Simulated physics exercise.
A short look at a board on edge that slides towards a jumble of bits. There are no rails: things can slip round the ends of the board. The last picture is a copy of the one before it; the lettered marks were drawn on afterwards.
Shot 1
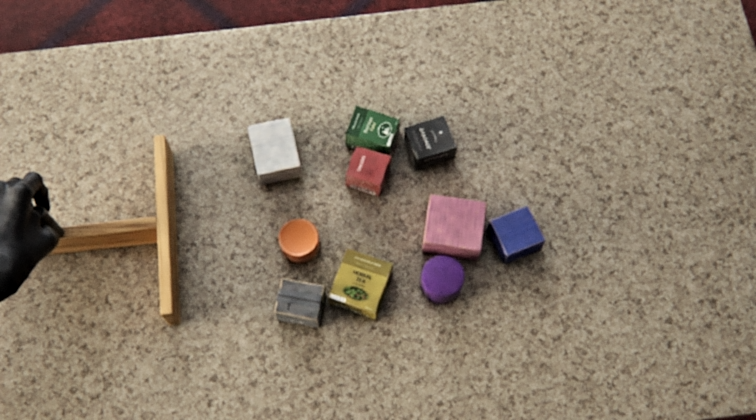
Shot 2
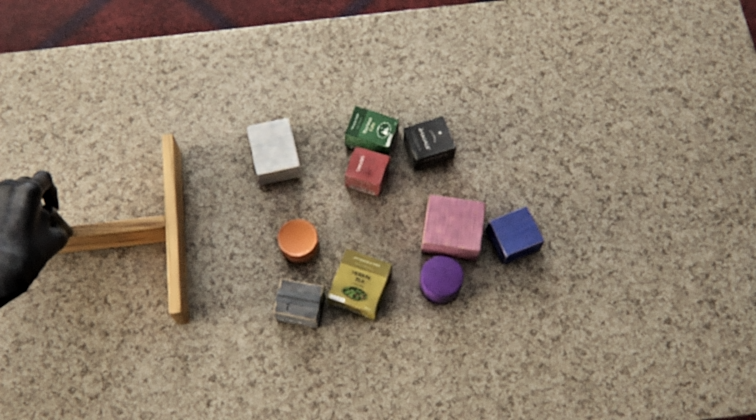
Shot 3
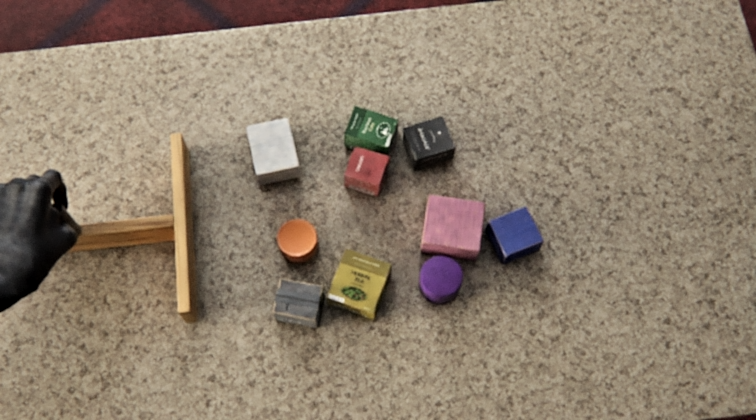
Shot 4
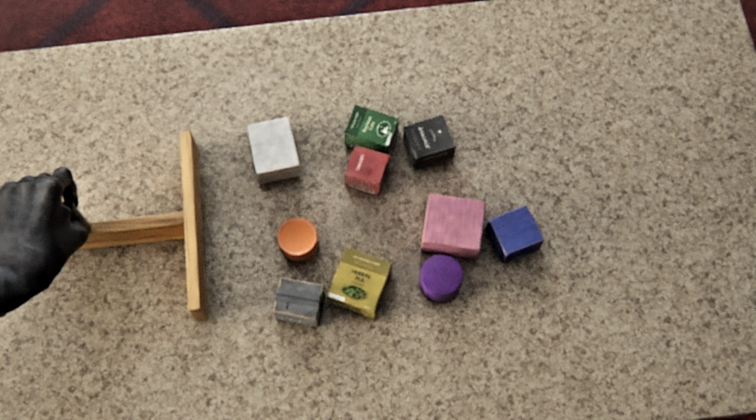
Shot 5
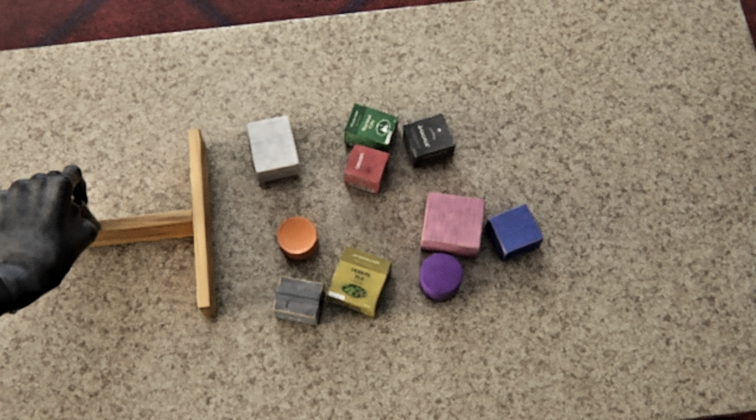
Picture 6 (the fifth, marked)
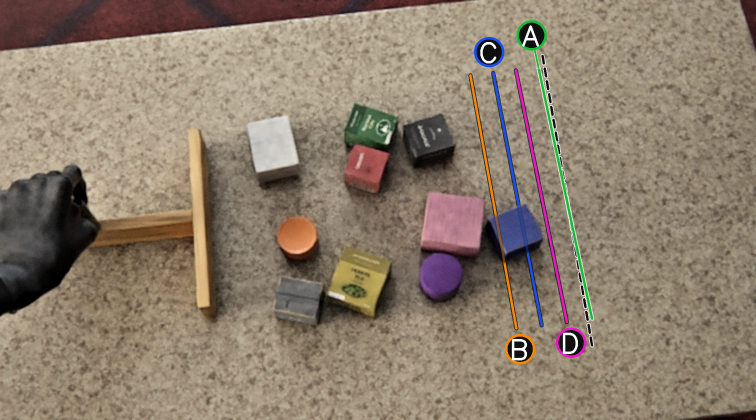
On a speckled stone-like surface, a black-gloved hand on the left pushed a wooden board on a handle slowly rightwards, a short way towards scattered coloured blocks, packets and tubs, which stayed still and untouched.
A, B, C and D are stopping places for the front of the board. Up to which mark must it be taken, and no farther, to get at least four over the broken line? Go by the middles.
C.
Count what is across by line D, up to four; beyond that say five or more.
Five or more.
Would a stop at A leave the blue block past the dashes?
By then, yes.
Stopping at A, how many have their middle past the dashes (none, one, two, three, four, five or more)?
In all, five or more.
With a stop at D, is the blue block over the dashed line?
Yes.
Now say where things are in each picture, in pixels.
The first frame shows blue block (515, 235); pink block (454, 228); orange tub (300, 242).
The second frame shows board (171, 220); green packet (372, 133).
The third frame shows board (179, 219); yellow packet (359, 284).
The fourth frame shows board (190, 217); purple pot (441, 279).
The fifth frame shows board (199, 214); red packet (367, 169); blue block (514, 233); pink block (453, 225).
On the marked copy, A at (564, 187); B at (492, 195); C at (516, 192); D at (540, 189); the dashed line at (566, 191).
With C. Early on, board (315, 201); blue block (514, 233); pink block (453, 226); none across.
Further on, board (430, 187); purple pot (561, 264); blue block (549, 222); none across.
At the end, board (516, 177); purple pot (654, 275); blue block (600, 229); six across.
As for the rest, A gets ten across, but is farther than needed; B gets only two across; D gets six across, but is farther than needed.
